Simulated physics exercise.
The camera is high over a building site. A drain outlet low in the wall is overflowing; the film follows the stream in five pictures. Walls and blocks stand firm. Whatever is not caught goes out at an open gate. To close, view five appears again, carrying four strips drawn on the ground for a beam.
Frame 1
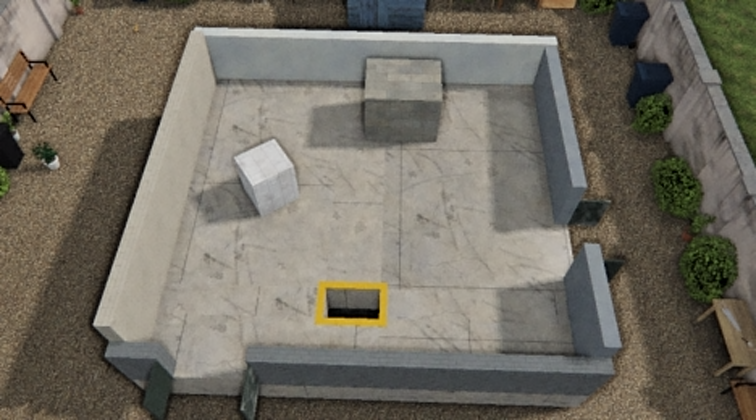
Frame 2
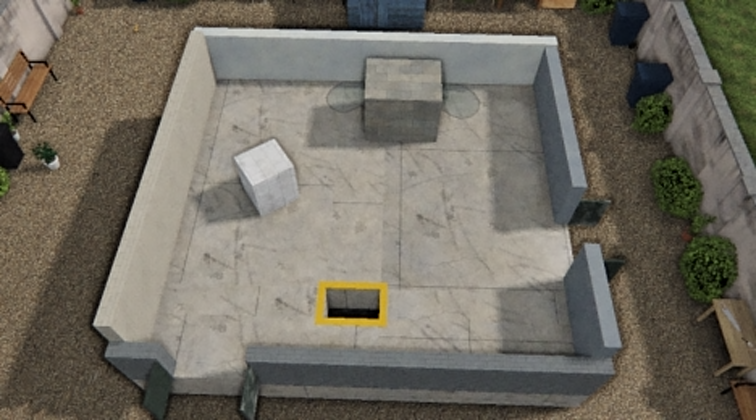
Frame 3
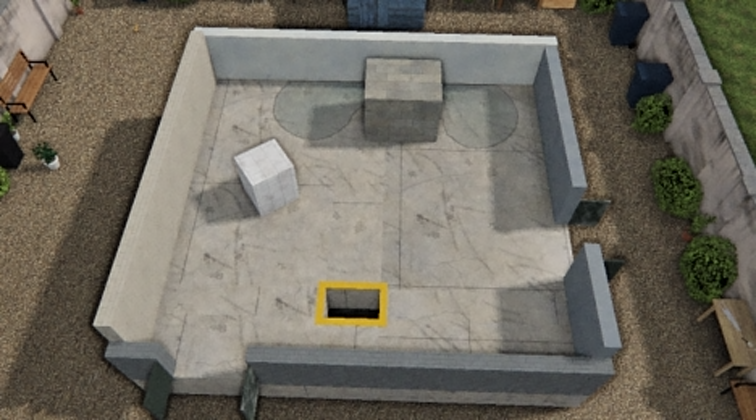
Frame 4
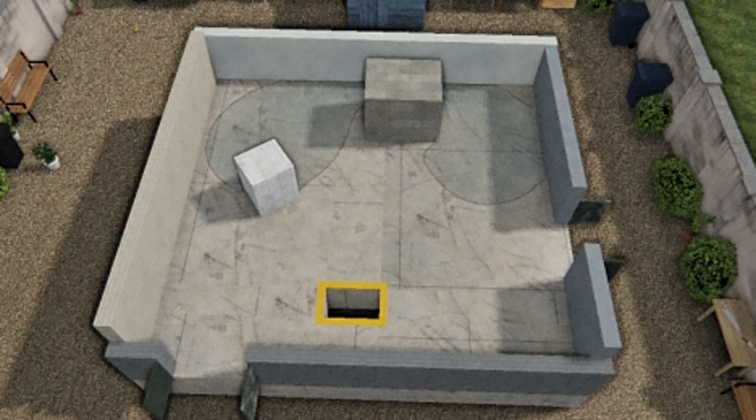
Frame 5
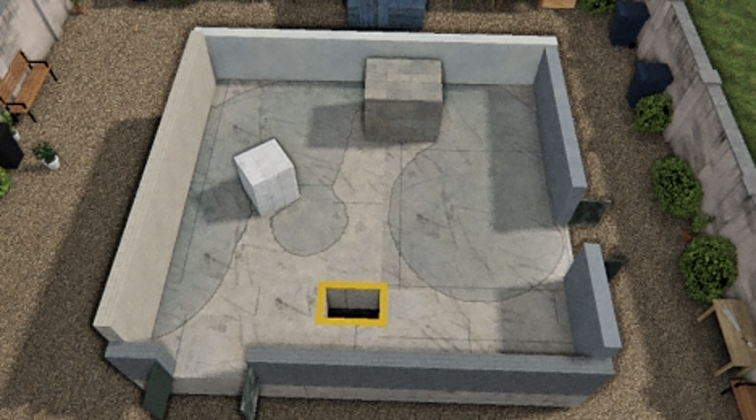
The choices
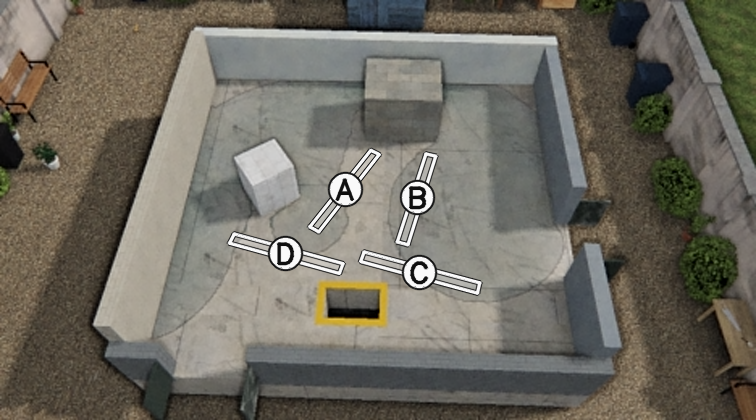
In this clip, seen from high above a walled concrete yard, dark wet patches appear on both sides of a large grey block and spread across the floor around a pale block, while the yellow-edged drain pit stays dry.
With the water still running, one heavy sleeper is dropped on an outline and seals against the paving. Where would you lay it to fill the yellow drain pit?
D is best.
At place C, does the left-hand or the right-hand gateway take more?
The left one.
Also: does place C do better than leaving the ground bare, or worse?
It is worse.
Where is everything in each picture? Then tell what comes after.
Outfall partly hidden; yellow drain pit at (352, 303); open gate at (217, 364); open gate at (559, 250); 1 % of the ground is wet; yellow drain pit still dry.
Water covers 5 % of the ground and shows as far out as (334, 96); yellow drain pit still dry.
Water covers 13 % of the ground and shows as far out as (277, 99); yellow drain pit still dry.
Water covers 30 % of the ground and shows as far out as (217, 166); yellow drain pit still dry.
Water covers 52 % of the ground and shows as far out as (161, 318); yellow drain pit still dry.
On the marked copy, A from (314, 229) to (375, 152); B from (402, 243) to (430, 155); C from (362, 256) to (478, 287); D from (231, 238) to (341, 268).
With A, about 9 % of the stream runs into the yellow drain pit, about 91 % out by the gates.
With B, about 8 % of the stream runs into the yellow drain pit, about 91 % out by the gates.
With C, about 6 % of the stream runs into the yellow drain pit, about 94 % out by the gates.
With D, about 15 % of the stream runs into the yellow drain pit, about 84 % out by the gates.
